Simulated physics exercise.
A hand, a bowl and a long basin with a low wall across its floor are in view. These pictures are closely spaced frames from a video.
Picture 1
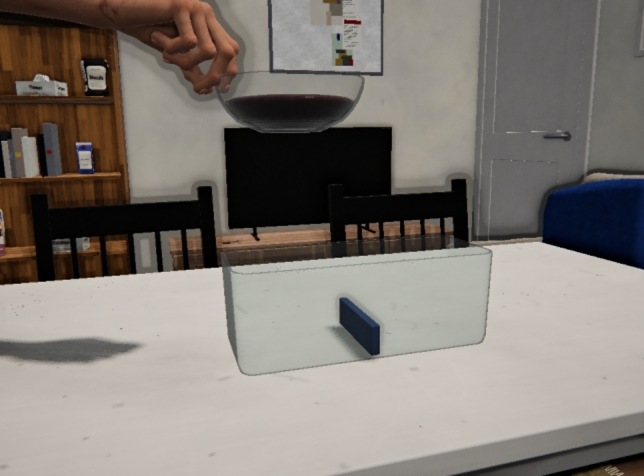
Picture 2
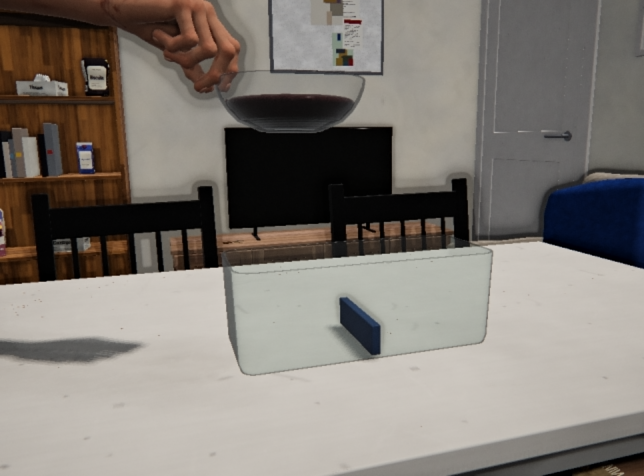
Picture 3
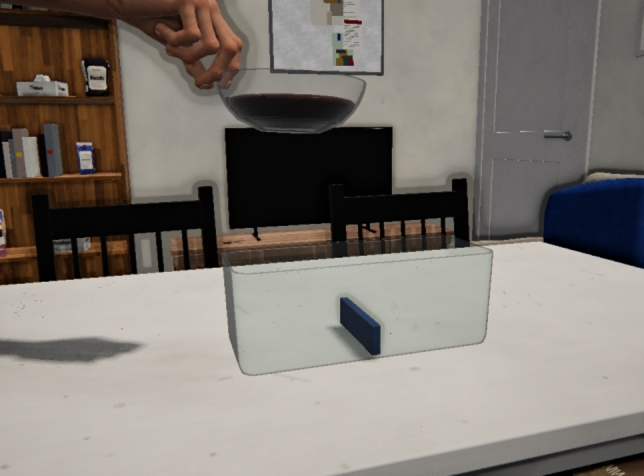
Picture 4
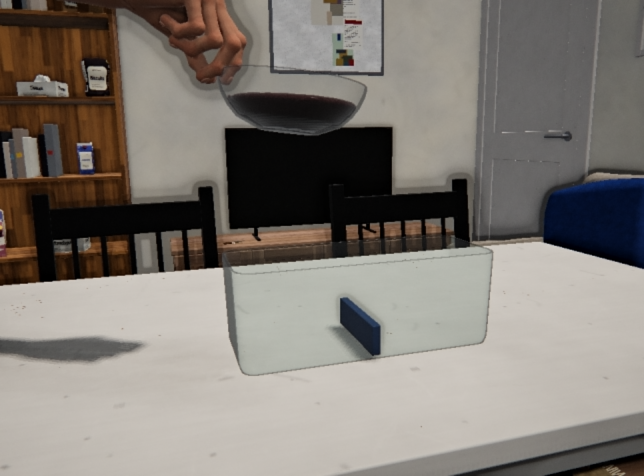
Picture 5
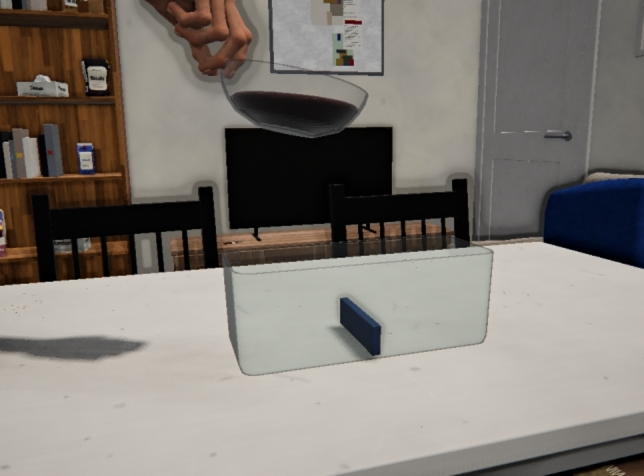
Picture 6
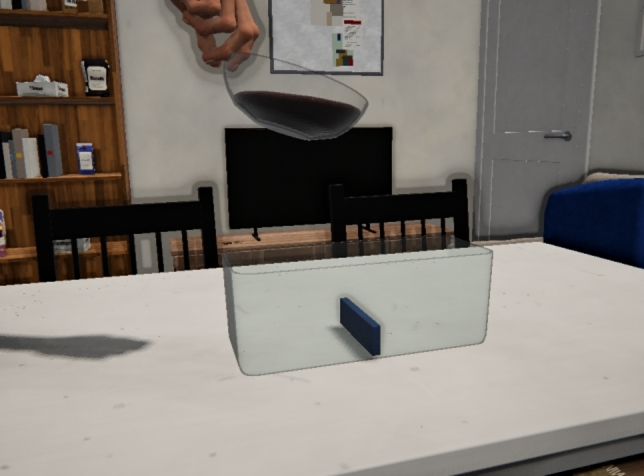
Hand tilting a glass bowl of dark red liquid to the right above a clear basin with a low blue wall inside.
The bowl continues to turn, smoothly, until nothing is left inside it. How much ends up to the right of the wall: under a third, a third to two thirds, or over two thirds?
Honestly, the portion right of the wall rises beyond two thirds.
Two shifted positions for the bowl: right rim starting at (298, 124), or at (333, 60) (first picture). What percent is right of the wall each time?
Close to 10 in a hundred, and close to 70 in a hundred.
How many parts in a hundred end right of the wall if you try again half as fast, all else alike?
Close to 90 per cent.
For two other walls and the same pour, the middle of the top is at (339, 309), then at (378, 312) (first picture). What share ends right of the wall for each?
You'd get roughly 90 per cent the first time and roughly 65 per cent the second.
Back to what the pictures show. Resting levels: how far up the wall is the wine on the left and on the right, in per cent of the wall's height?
Roughly 10 percent left, 50 percent right.
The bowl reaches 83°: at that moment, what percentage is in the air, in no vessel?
65 %.
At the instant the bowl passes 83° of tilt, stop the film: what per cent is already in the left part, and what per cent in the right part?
Split: Left 0 per cent, right 25 per cent.
A moment on, the bowl is tipped on its side and 10 per cent is still to pour, 0 is left of the wall and 24 right of it.
Next, the bowl is tipped right over and 0 per cent is still to pour, 15 is left of the wall and 79 right of it.
Then the bowl is tipped right over and 0 per cent is still to pour, 20 is left of the wall and 77 right of it.
Later the bowl is tipped right over and 0 per cent is still to pour, 20 is left of the wall and 78 right of it.
Finally, 20 per cent lies left of the wall, 78 right of it and 2 outside.
